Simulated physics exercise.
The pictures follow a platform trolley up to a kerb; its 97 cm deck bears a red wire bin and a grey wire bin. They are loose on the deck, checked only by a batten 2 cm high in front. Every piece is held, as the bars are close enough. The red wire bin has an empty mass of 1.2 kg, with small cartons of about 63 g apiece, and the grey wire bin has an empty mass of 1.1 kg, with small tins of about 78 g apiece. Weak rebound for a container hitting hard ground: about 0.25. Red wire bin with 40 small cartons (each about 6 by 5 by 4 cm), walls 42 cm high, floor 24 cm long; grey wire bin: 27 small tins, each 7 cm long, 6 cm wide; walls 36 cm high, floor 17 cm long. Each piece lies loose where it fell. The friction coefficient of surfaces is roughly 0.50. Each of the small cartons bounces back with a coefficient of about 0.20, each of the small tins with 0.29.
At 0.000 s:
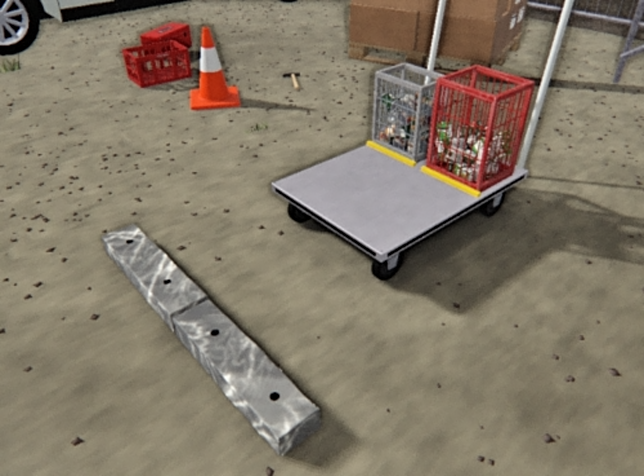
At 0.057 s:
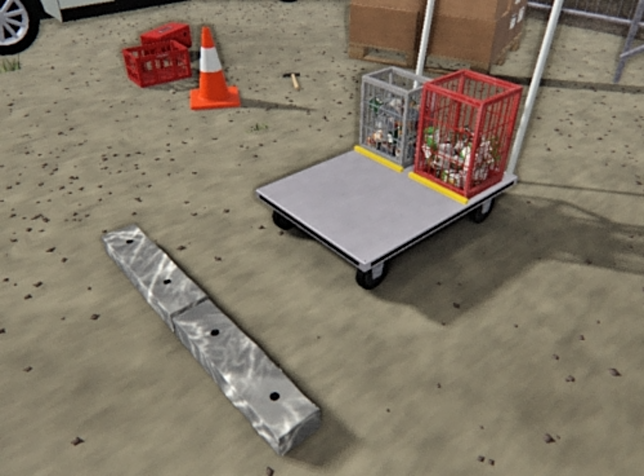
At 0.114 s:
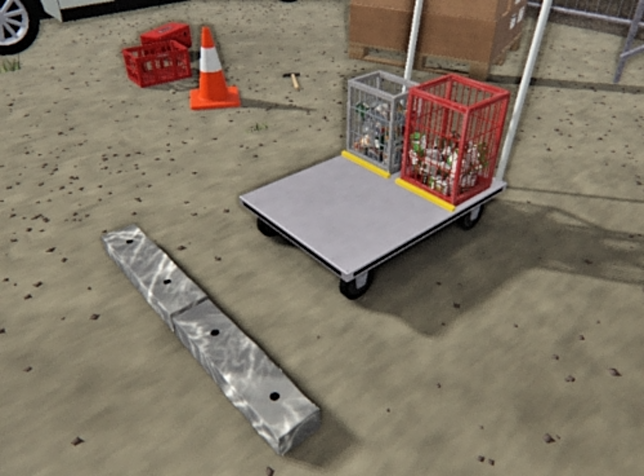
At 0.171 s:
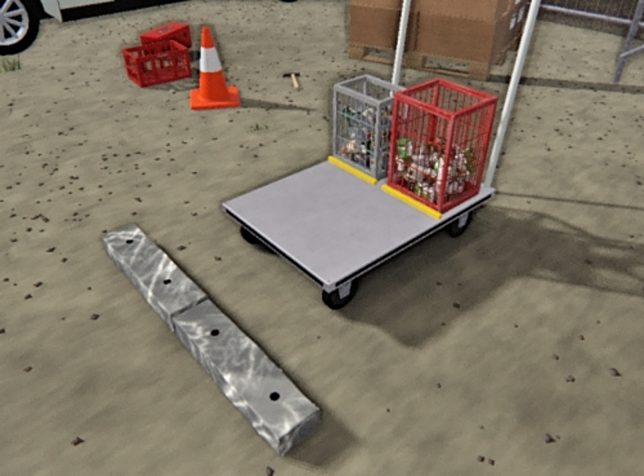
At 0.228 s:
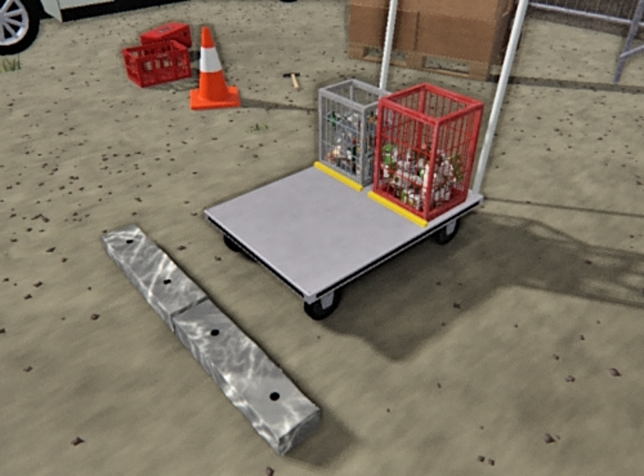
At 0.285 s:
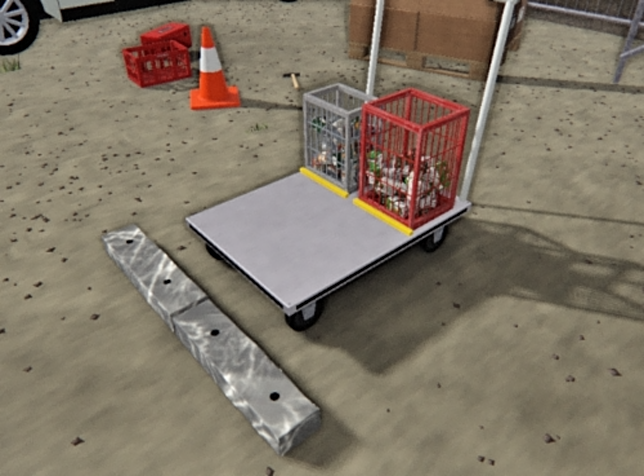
The clip opens on a flat platform trolley carrying a red wire bin and a grey wire bin, both holding small items, on dirt ground beyond a low kerb. The trolley rolls steadily down and to the left, narrowing the gap, while both bins ride along upright and the surroundings stay still.
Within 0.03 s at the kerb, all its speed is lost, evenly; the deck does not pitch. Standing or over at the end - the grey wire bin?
It will tip.
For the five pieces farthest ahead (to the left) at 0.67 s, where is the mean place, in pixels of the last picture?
Their centre is around (280, 165).
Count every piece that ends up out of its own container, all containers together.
Roughly 1 pieces.
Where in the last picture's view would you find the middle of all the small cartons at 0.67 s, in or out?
Somewhere around pixel (382, 198).
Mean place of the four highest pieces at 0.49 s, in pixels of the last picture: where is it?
Their mean place is near (305, 144) in the last picture.
After 0.37 s, it starts to lose speed.
After 0.49 s, the red wire bin leans 12° with 0 of 40 out and the grey wire bin leans 22° with 0 of 27 out.
After 0.67 s, the red wire bin leans 4° with 0 of 40 out and the grey wire bin leans 46° with 0 of 27 out.
After 0.97 s, the red wire bin is upright with 0 of 40 out and the grey wire bin is down with 0 of 27 out.
Final count (at 1.27 s), the red wire bin is upright with 0 of 40 out and the grey wire bin is down with 1 of 27 out. Greatest lean of the grey wire bin, 94°.
